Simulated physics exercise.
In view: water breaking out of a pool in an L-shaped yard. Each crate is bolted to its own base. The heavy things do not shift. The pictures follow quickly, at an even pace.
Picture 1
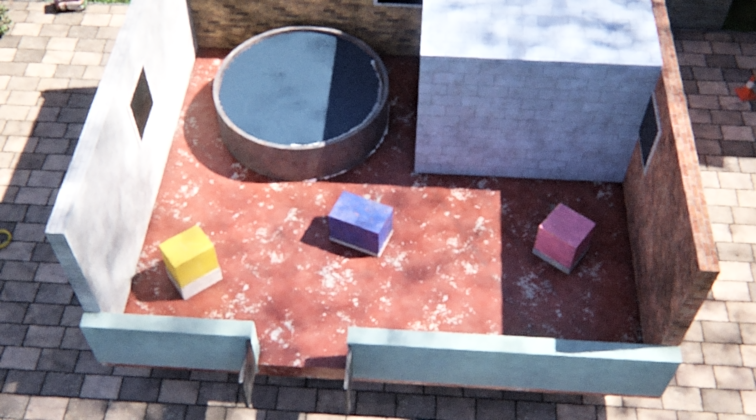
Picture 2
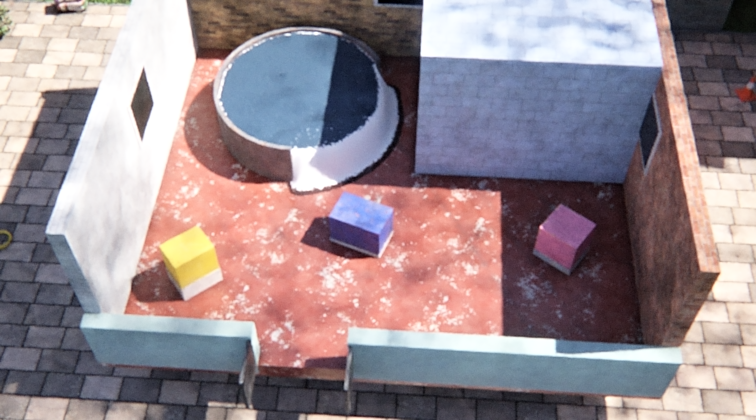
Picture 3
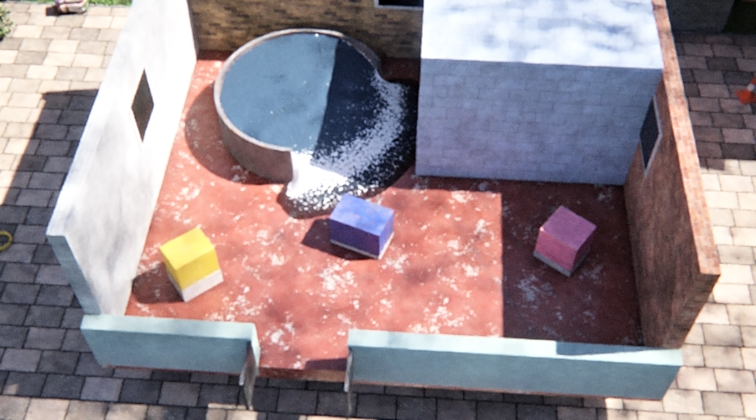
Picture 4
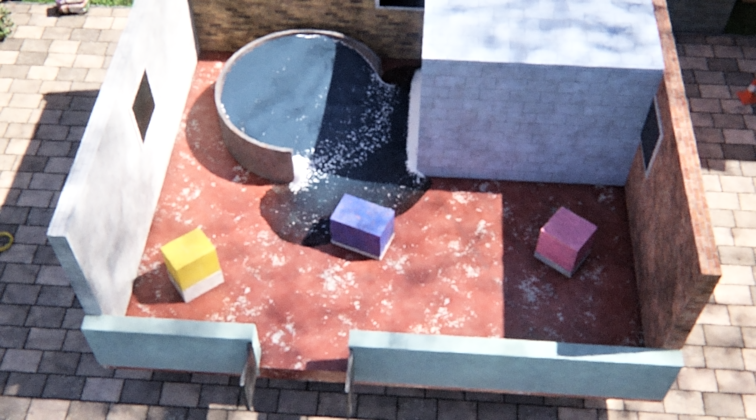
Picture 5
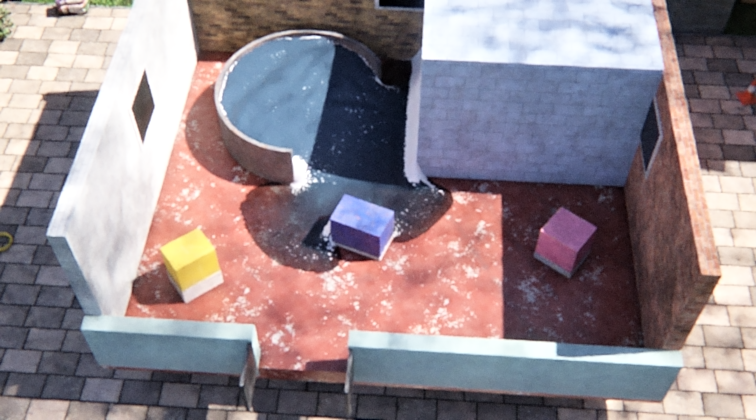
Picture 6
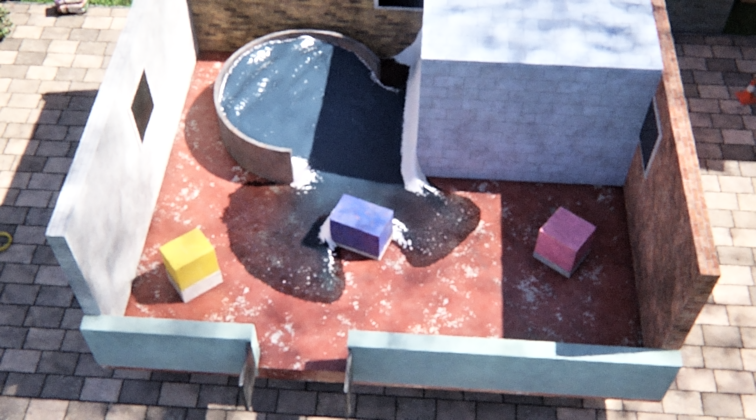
Water bursts from the round pool and spreads across the red floor around the blue box.
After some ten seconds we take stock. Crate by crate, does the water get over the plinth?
The blue crate is soaked; the yellow crate keeps dry; the pink crate is soaked.
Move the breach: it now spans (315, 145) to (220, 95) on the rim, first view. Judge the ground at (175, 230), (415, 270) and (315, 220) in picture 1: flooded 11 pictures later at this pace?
In turn: Under water, no water, covered.
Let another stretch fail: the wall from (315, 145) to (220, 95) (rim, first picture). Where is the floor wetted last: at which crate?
That is the pink crate.
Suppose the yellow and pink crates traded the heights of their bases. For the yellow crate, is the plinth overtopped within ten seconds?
Then: The yellow one is soaked.
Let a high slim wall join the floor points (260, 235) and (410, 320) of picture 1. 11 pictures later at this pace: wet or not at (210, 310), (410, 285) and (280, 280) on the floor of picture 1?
As listed: Free of water, awash, no water.
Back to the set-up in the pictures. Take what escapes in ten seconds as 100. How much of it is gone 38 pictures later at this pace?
Roughly 45 per cent.
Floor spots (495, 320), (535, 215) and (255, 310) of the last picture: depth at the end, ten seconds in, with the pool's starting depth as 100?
Roughly 12, 8 and 18 per cent, in turn.
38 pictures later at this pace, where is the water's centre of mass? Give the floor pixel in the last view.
Near (372, 209).
A moment on, water covers 45 % of the floor; the blue crate water round its plinth, the yellow crate water round its plinth, the pink crate water round its plinth.
Next, water covers 65 % of the floor; the blue crate water round its plinth, the yellow crate water round its plinth, the pink crate water round its plinth.
Then, water covers 90 % of the floor; the blue crate water round its plinth, the yellow crate water round its plinth, the pink crate water round its plinth.
Later, water covers 100 % of the floor; the blue crate water round its plinth, the yellow crate water round its plinth, the pink crate water round its plinth.
In the end, water covers 100 % of the floor; the blue crate was topped, the yellow crate stayed above the water, the pink crate was topped.
